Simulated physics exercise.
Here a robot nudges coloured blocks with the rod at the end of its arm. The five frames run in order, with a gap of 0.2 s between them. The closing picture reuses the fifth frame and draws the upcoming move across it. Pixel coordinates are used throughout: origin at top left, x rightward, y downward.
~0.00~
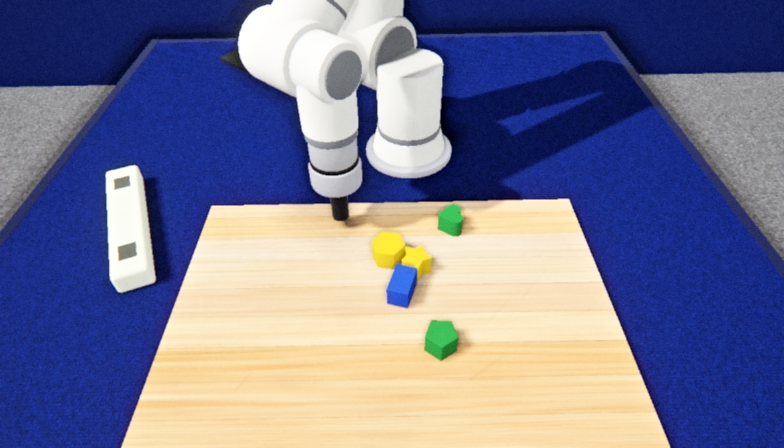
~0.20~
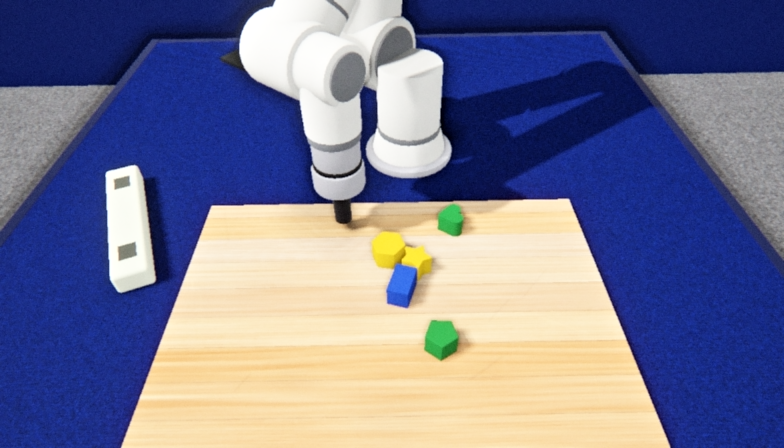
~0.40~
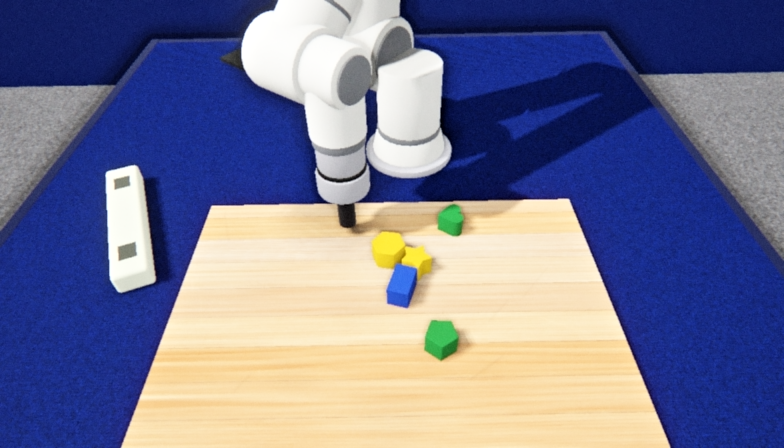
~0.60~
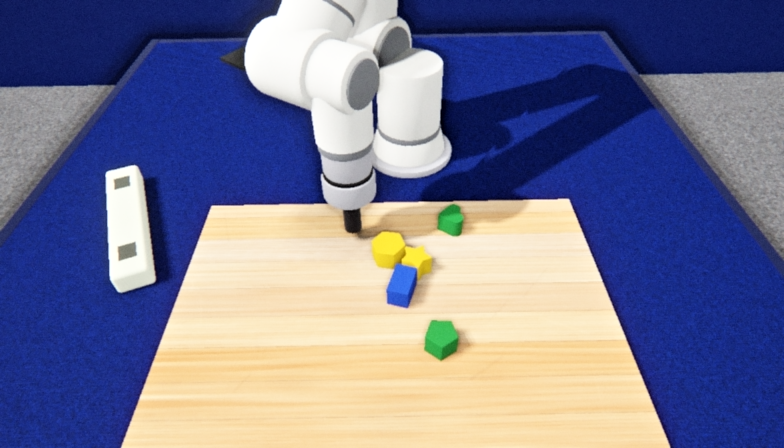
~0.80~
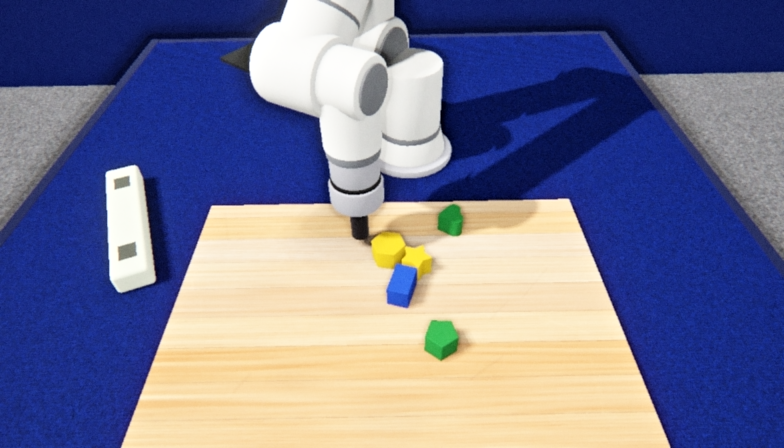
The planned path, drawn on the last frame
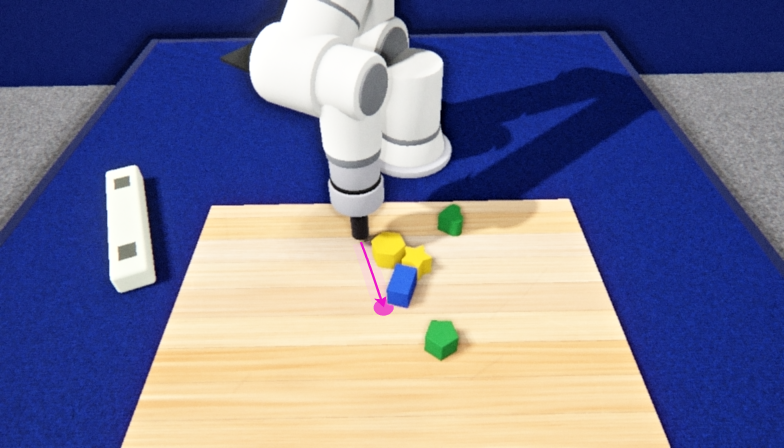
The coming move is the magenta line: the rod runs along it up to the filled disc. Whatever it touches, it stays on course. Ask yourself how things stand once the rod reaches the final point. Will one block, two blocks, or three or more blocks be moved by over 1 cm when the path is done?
This push will displace one block.
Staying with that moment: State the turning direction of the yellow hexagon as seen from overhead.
It goes anticlockwise.
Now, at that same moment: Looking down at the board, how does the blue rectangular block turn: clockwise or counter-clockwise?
It ends up turned anticlockwise.
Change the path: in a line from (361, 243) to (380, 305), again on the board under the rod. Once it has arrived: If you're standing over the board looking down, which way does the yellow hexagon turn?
The yellow hexagon rotates counterclockwise.
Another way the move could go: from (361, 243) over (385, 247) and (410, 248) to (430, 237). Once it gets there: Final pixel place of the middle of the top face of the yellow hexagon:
Final place: (420, 249).
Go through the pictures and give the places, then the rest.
In the first frame, tip of the rod (341, 216), middles of tops, yellow hexagon (389, 243), blue rectangular block (402, 278), yellow star block (416, 255).
In the second frame, rod (344, 219), nothing pushed.
In the third frame, rod (348, 223), nothing pushed.
In the fourth frame, rod (353, 228), nothing pushed.
In the fifth frame, rod (361, 234), yellow hexagon (389, 243), blue rectangular block (402, 278), yellow star block (416, 255).
The line goes from (361, 243) directly to (384, 307).
On the path given first. One third of the way, rod (368, 255); yellow hexagon (393, 247), turned 35° anticlockwise; yellow star block (418, 255).
Two thirds of the way, rod (375, 276); yellow hexagon (394, 249), turned 55° anticlockwise; yellow star block (420, 255).
At the end, rod (383, 299); yellow hexagon (394, 249), turned 55° anticlockwise; blue rectangular block (404, 280), turned 20° anticlockwise; yellow star block (420, 255).
